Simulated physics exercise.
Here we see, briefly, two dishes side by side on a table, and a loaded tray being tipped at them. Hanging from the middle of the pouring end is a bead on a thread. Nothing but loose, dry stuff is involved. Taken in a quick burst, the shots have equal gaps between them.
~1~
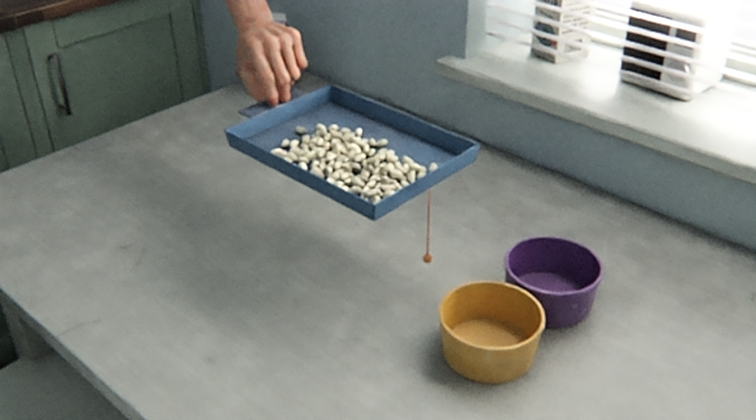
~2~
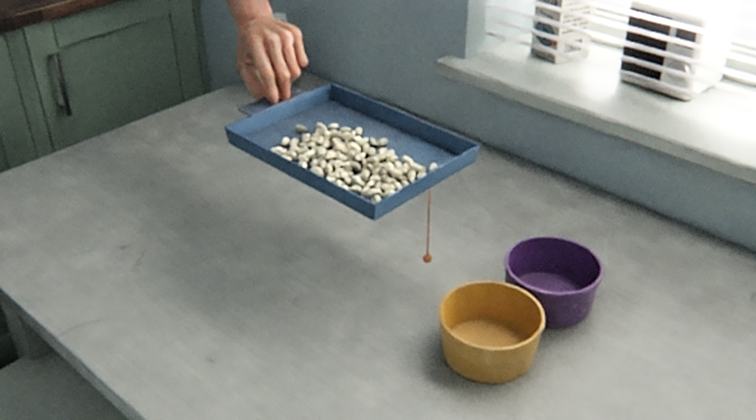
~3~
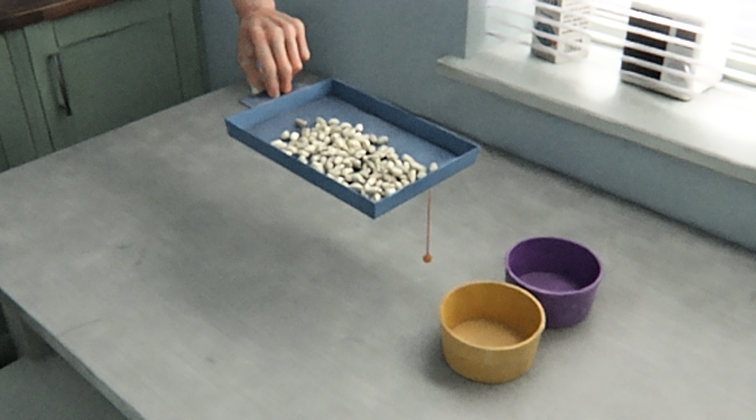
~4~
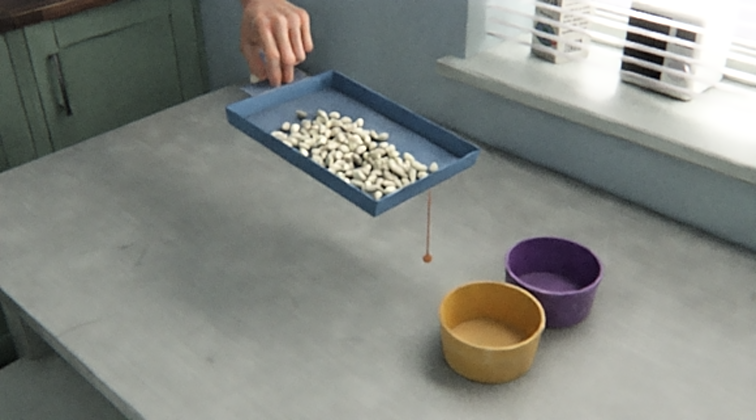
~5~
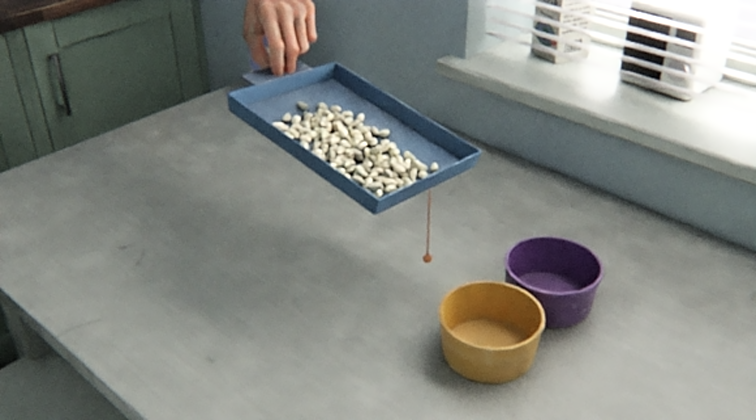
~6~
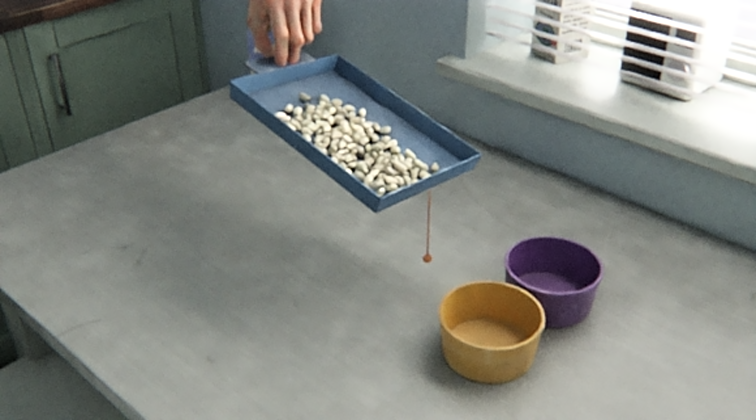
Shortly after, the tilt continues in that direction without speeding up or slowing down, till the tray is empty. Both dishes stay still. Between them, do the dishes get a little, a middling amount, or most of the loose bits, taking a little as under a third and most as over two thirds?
They get a little.
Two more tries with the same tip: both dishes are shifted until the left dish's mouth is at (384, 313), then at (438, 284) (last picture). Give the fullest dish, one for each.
The rightmost dish, then the rightmost dish.
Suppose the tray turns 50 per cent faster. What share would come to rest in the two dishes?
That comes out at roughly 20 per cent.
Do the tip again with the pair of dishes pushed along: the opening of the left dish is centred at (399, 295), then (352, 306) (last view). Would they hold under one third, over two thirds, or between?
At the first spot I'd expect above two thirds, and at the second spot under a third.
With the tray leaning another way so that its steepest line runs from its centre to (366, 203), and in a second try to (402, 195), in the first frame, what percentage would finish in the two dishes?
Well, 0 percent for one and then 30 percent for the other.
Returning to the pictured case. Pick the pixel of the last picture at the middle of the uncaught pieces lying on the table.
At about (478, 284).
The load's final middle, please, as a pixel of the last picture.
Once it all stops, the middle lies near (478, 290).
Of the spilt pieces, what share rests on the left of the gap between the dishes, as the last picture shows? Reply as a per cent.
90 per cent, roughly.
Soon, tray tipped steeply; nearly all on the tray; a stray few in the air.
A while on, tray tipped right over; nearly all on the tray; a stray few in the right dish; a small part outside both.
Towards the end, tray tipped past a quarter turn; a small part in the left dish; a small part in the right dish; most outside both.
Finally, tray tipped past a quarter turn; a small part in the left dish; a small part in the right dish; most outside both.
